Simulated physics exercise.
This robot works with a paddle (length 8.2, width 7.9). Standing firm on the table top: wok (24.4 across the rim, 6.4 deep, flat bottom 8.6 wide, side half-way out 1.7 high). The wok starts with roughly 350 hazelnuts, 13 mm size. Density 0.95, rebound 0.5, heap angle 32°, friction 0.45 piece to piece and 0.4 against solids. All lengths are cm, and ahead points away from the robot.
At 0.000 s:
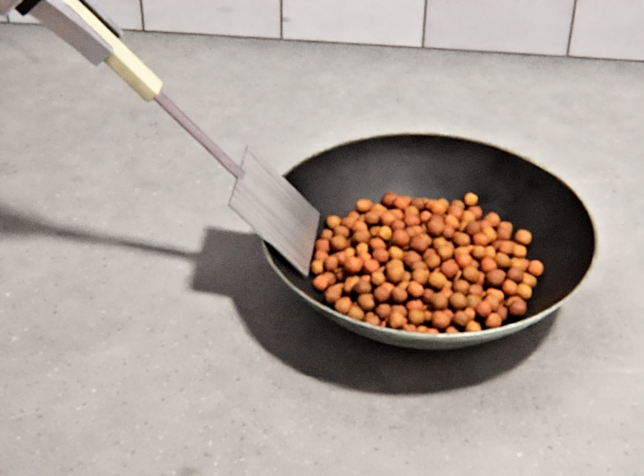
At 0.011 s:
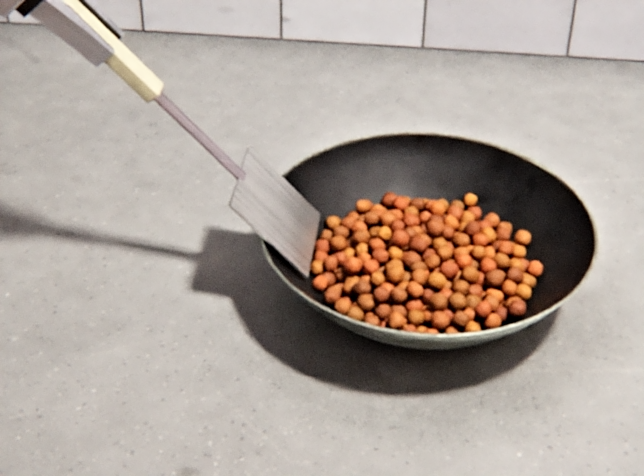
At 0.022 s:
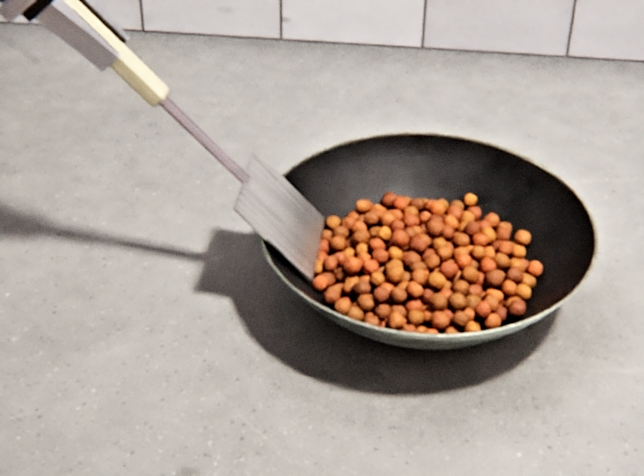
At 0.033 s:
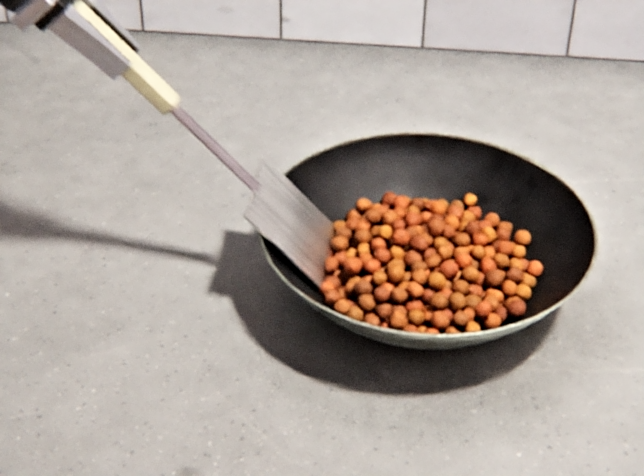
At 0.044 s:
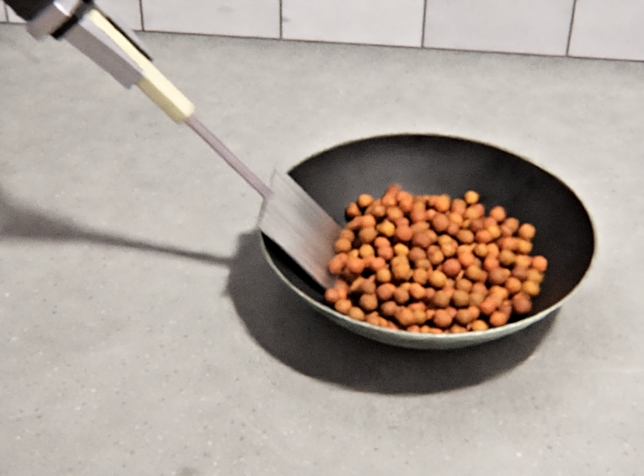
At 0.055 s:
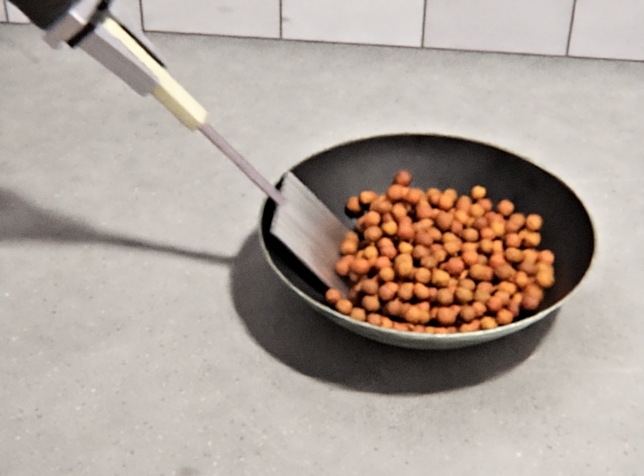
A grey speckled countertop with a white tiled wall behind it is seen from above at an angle, in a view that stays still. A black wok with a pale rim, right of centre, holds a heap of orange-brown hazelnuts, and a grey paddle on a robot arm slants in from the upper left. The paddle, at first still, slides down and right into the wok, pushing the heap slightly rightward.
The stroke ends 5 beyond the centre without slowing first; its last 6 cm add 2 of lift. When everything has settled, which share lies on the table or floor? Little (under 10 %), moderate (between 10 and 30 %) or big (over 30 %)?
Answer: Moderate; between 10 and 30 % of the hazelnuts finish on the table or floor.
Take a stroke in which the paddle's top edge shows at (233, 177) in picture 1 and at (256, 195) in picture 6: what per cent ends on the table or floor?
Some 5 per cent.
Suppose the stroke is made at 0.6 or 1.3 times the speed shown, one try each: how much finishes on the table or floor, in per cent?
Some 5 and 30 per cent.
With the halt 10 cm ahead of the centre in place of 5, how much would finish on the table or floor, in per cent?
Then about 55 per cent.
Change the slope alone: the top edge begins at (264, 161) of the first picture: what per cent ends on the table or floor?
Some 25 per cent.
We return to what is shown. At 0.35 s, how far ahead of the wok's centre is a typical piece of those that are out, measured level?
Some 16 cm.
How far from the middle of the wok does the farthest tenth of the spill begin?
Some 30 cm.
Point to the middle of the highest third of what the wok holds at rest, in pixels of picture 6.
At about (527, 248).
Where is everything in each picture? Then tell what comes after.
The first picture shows paddle top edge at (239, 173), sloping 48°; upper third of the load around (426, 257), from x 320 to 535, top at y 200; 350 in the wok.
The second picture shows paddle top edge at (239, 174), sloping 48°; upper third of the load around (425, 257), from x 320 to 535, top at y 200.
The third picture shows paddle top edge at (244, 178), sloping 48°; upper third of the load around (425, 257), from x 320 to 535, top at y 200.
The fourth picture shows paddle top edge at (254, 186), sloping 48°; upper third of the load around (425, 256), from x 325 to 535, top at y 200.
The fifth picture shows paddle top edge at (267, 194), sloping 48°; upper third of the load around (430, 254), from x 330 to 540, top at y 195.
The sixth picture shows paddle top edge at (280, 201), sloping 48°; upper third of the load around (439, 257), from x 335 to 545, top at y 180; 350 in the wok.
By 0.09 s, sloping 48°, highest piece 6 above the table; 350 in the wok.
By 0.13 s, sloping 48°, highest piece 8 above the table; 350 in the wok.
By 0.35 s, sloping 48°, highest piece 10 above the table; 297 in the wok, 41 on the table or floor, 12 on the blade or in flight.
By 1.40 s, sloping 48°, highest piece 7 above the table; 294 in the wok, 56 on the table or floor.
Final count, 294 in the wok, 56 on the table or floor. That is 16 % on the table or floor.
